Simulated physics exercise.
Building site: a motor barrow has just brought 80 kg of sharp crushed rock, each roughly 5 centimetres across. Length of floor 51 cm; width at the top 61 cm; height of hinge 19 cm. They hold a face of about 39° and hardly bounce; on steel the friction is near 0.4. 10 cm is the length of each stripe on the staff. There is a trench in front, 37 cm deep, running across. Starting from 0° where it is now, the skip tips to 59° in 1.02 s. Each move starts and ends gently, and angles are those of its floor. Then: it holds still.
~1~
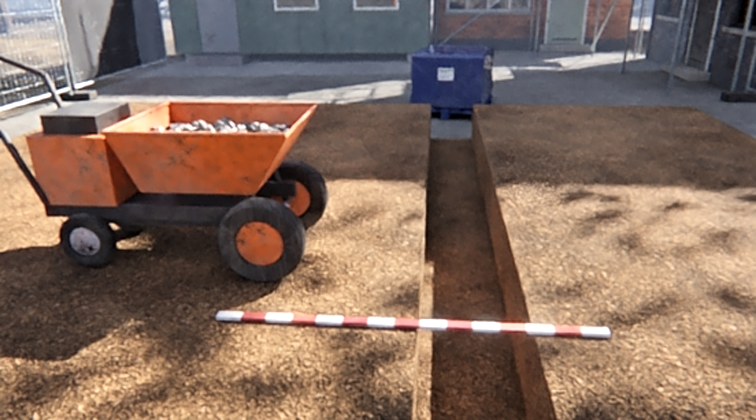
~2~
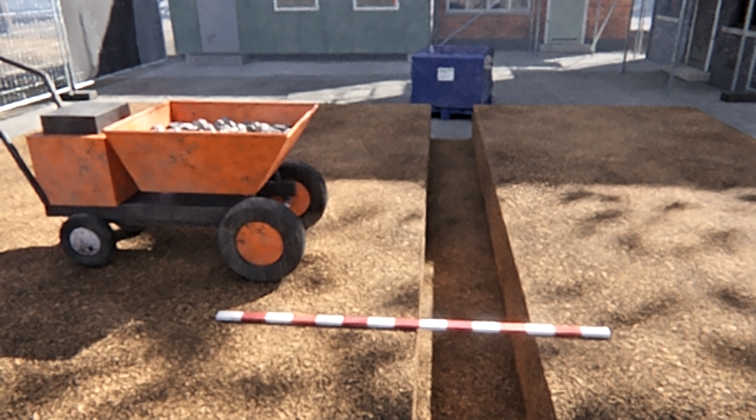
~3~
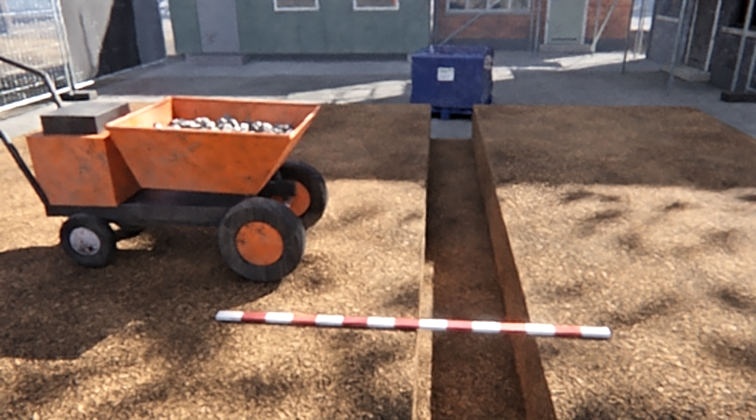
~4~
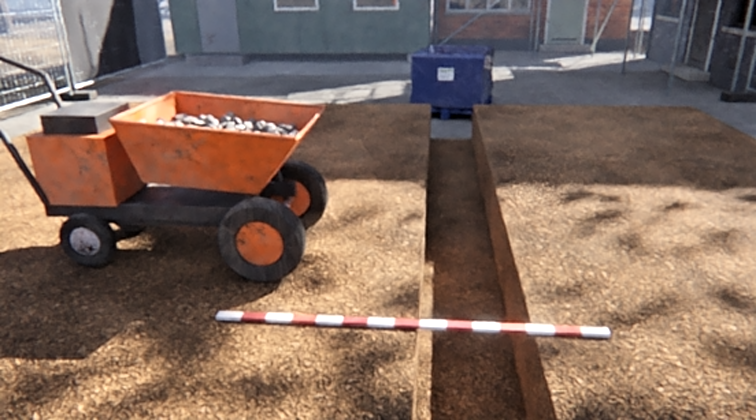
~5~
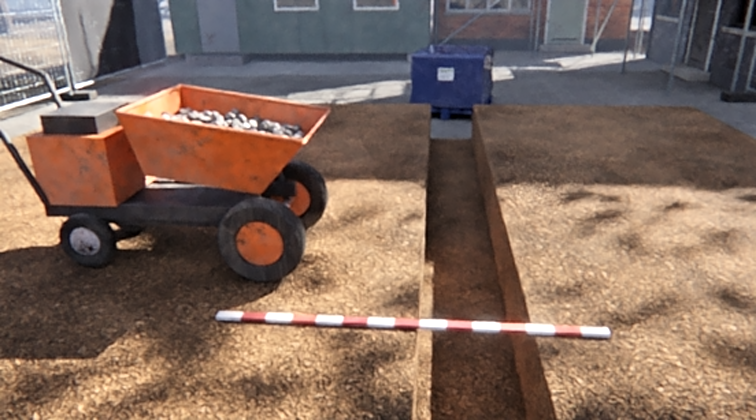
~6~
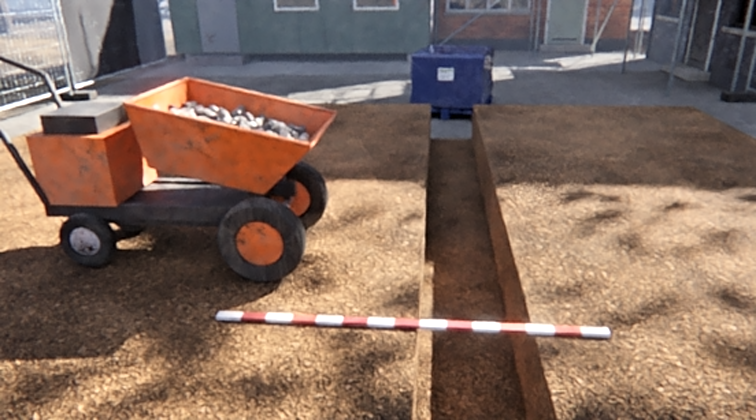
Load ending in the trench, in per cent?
6 per cent.
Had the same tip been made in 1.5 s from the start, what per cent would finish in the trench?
That would give about 0 percent.
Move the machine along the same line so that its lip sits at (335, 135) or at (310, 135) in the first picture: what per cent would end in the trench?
It'd be around 15 per cent and after that around 10 per cent.
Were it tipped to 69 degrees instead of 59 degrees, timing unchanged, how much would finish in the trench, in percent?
It comes out at about 35 percent.
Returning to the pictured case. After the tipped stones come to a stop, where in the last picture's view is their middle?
The middle should be near (414, 254).
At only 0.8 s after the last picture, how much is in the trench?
Around 0 per cent of it, at that instant.
Then, 0.5 s after the last picture the floor is at 49°, 100 % in the skip; the foremost stones are at (343, 182).
Then, 0.8 s after the last picture the floor is at 59°, 99 % in the skip, 1 % short of the trench; the foremost stones are at (390, 198).
Then, 1.2 s after the last picture the floor is at 59°, 93 % in the skip, 5 % short of the trench, 2 % in the trench; the foremost stones are at (468, 314).
Then, 3.1 s after the last picture the floor is at 59°, 86 % in the skip, 8 % short of the trench, 6 % in the trench; the foremost stones are at (502, 318).
